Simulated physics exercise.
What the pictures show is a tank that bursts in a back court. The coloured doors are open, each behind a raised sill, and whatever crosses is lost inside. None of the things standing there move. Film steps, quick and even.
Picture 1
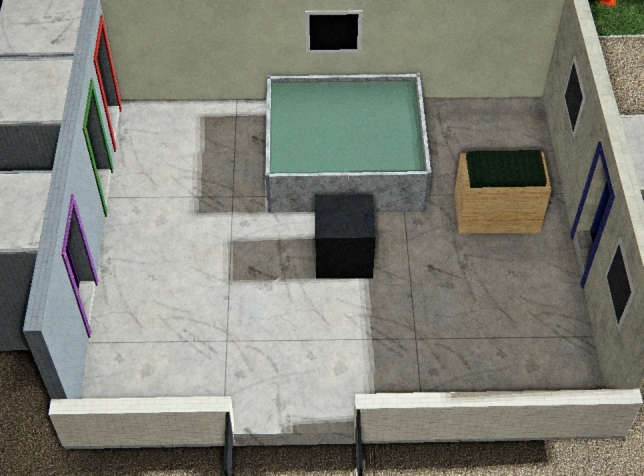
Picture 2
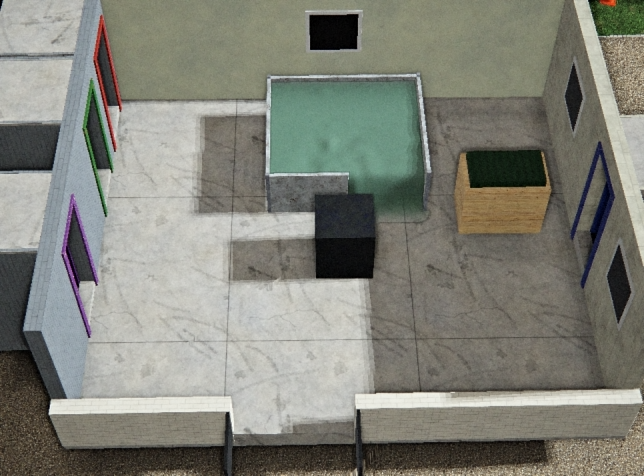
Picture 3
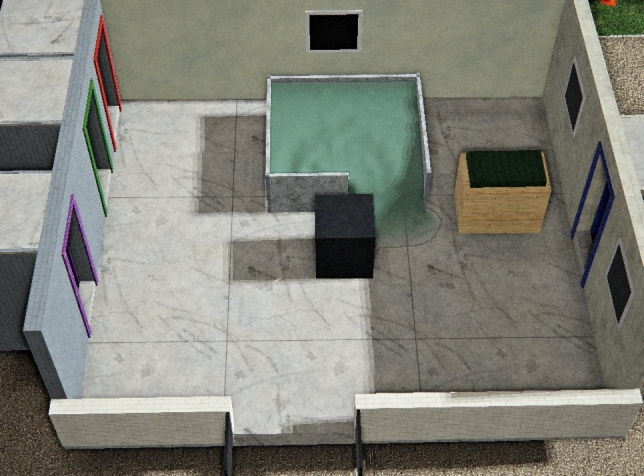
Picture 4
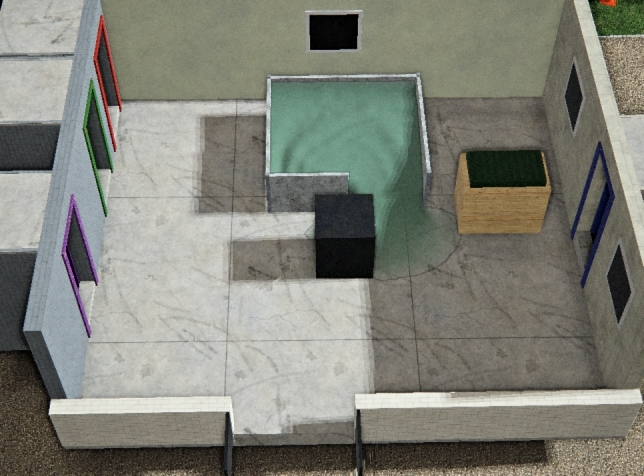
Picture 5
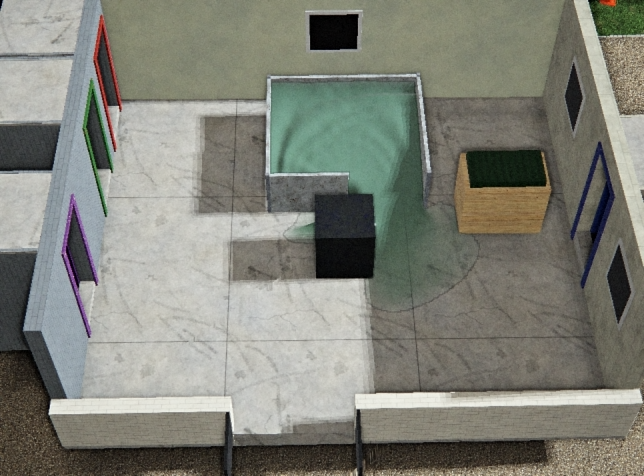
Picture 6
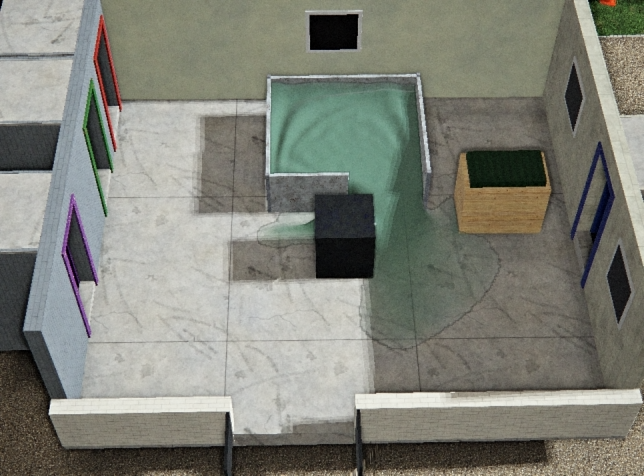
Green water pouring from a gap in an open tank's front wall, spreading around a black block across the courtyard floor.
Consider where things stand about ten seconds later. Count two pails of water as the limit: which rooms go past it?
Result: Purple door: Within two buckets; blue door: Within two buckets; green door: Within two buckets; red door: Within two buckets.
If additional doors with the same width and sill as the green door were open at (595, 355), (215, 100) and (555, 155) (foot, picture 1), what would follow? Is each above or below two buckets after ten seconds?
In order: Tops the limit, stays within it, stays within it.
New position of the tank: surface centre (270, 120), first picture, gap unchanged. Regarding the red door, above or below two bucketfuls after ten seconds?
Red: Undershoots.
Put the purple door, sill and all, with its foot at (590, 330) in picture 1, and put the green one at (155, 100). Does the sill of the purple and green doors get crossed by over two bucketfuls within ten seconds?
The purple door exceeds it, while the green door falls short.
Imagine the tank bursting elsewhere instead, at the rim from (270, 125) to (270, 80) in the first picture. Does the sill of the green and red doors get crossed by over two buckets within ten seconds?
Green: Crosses the line; red: Crosses the line.
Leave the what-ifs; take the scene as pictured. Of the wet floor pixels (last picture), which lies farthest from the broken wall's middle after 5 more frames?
Point: (532, 415) in the last picture's pixels.
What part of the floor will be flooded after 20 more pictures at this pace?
Some 55 in a hundred.
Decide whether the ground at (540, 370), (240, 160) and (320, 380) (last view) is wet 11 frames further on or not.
Result, as listed: Wetted / not wetted / wetted.
A moment on, water covers 35 % of the floor; the purple door not reached, the blue door not reached, the green door not reached, the red door not reached.
Next, water covers 45 % of the floor; the purple door not reached, the blue door wet at the sill, nothing in, the green door wet at the sill, nothing in, the red door not reached.
Then, water covers 55 % of the floor; the purple door wet at the sill, nothing in, the blue door wet at the sill, nothing in, the green door wet at the sill, nothing in, the red door wet at the sill, nothing in.
Later, water covers 85 % of the floor; the purple door wet at the sill, nothing in, the blue door wet at the sill, nothing in, the green door wet at the sill, nothing in, the red door wet at the sill, nothing in.
In the end, water covers 100 % of the floor; the purple door wet at the sill, nothing in, the blue door wet at the sill, nothing in, the green door wet at the sill, nothing in, the red door wet at the sill, nothing in.
